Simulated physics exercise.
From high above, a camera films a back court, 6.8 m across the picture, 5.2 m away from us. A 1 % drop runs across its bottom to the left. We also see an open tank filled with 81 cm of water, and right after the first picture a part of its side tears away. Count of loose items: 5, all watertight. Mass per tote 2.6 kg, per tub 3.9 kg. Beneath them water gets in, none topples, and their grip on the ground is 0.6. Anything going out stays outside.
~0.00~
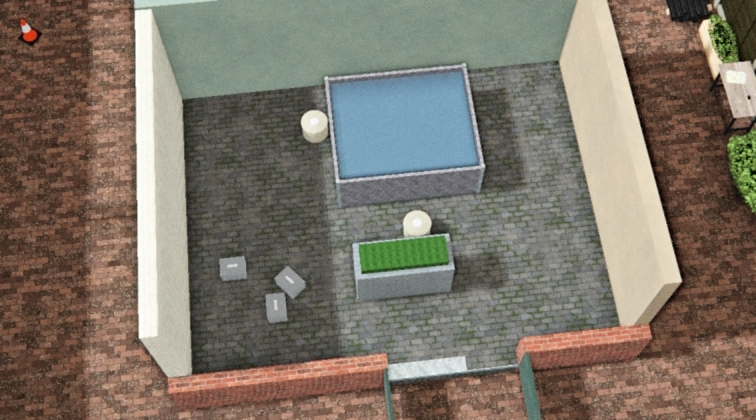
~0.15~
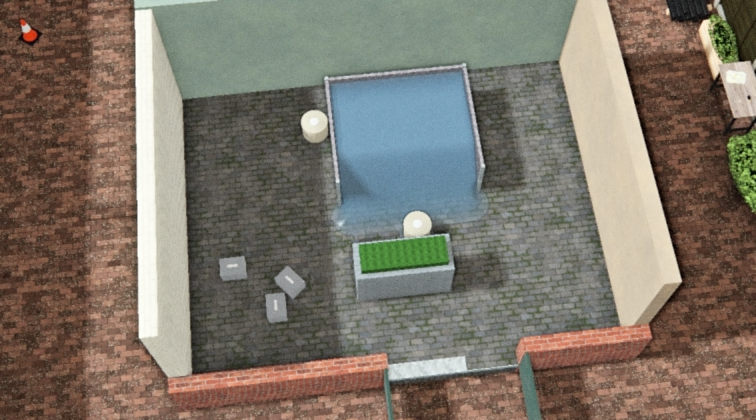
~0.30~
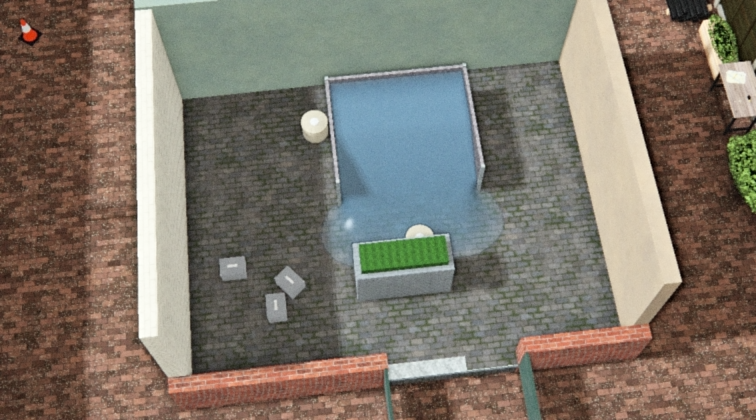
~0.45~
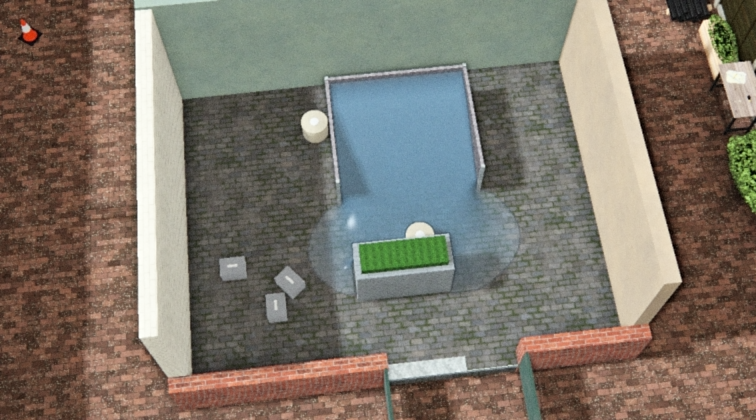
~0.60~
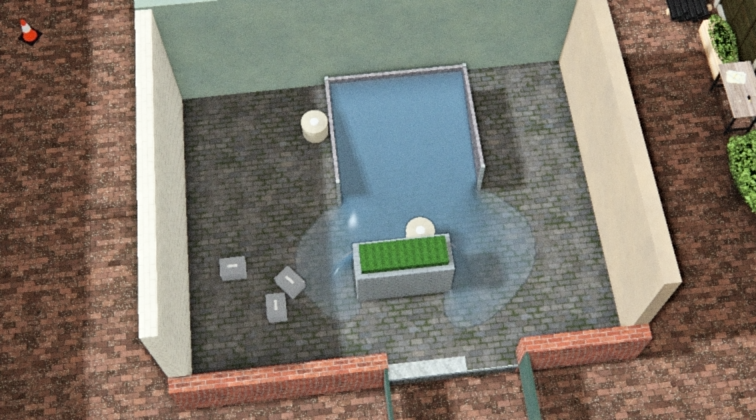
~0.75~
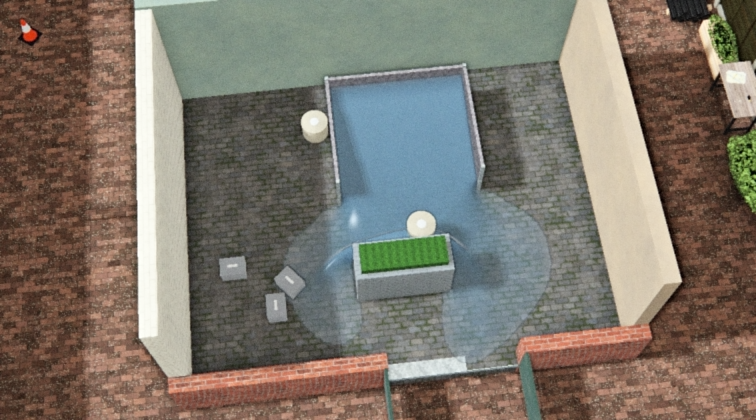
A raised pool in a walled courtyard lost its front side, and water poured out across the paving and around a grass-topped planter, nudging the round white tub behind it slightly.
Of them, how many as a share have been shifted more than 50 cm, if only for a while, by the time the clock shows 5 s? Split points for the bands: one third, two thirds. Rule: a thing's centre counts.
A high fraction is pushed that far, two thirds or more of them.
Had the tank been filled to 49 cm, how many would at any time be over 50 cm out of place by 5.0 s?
That would give 4.
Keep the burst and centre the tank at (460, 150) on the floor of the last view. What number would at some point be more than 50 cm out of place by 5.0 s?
That would give 4.
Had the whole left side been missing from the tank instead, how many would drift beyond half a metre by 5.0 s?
In that case the number is 4.
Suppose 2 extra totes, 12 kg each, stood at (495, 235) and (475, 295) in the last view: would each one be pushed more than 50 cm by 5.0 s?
Taking them in order: Above the mark and above the mark.
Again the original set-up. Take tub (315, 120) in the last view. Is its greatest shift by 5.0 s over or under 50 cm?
Verdict: Not exceeding.
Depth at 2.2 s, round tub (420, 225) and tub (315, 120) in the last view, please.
21 and 0 cm.
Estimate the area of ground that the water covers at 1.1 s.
Close to 16 m2, I'd say.
After 1.1 s 0 of 5 are over 50 cm from their spots; 1 afloat.
After 2.2 s 4 of 5 are over 50 cm from their spots; 4 afloat.
After 3.5 s 4 of 5 are over 50 cm from their spots; 4 afloat.
After 5.0 s 4 of 5 are over 50 cm from their spots, and 4 have been at some point; 4 afloat.
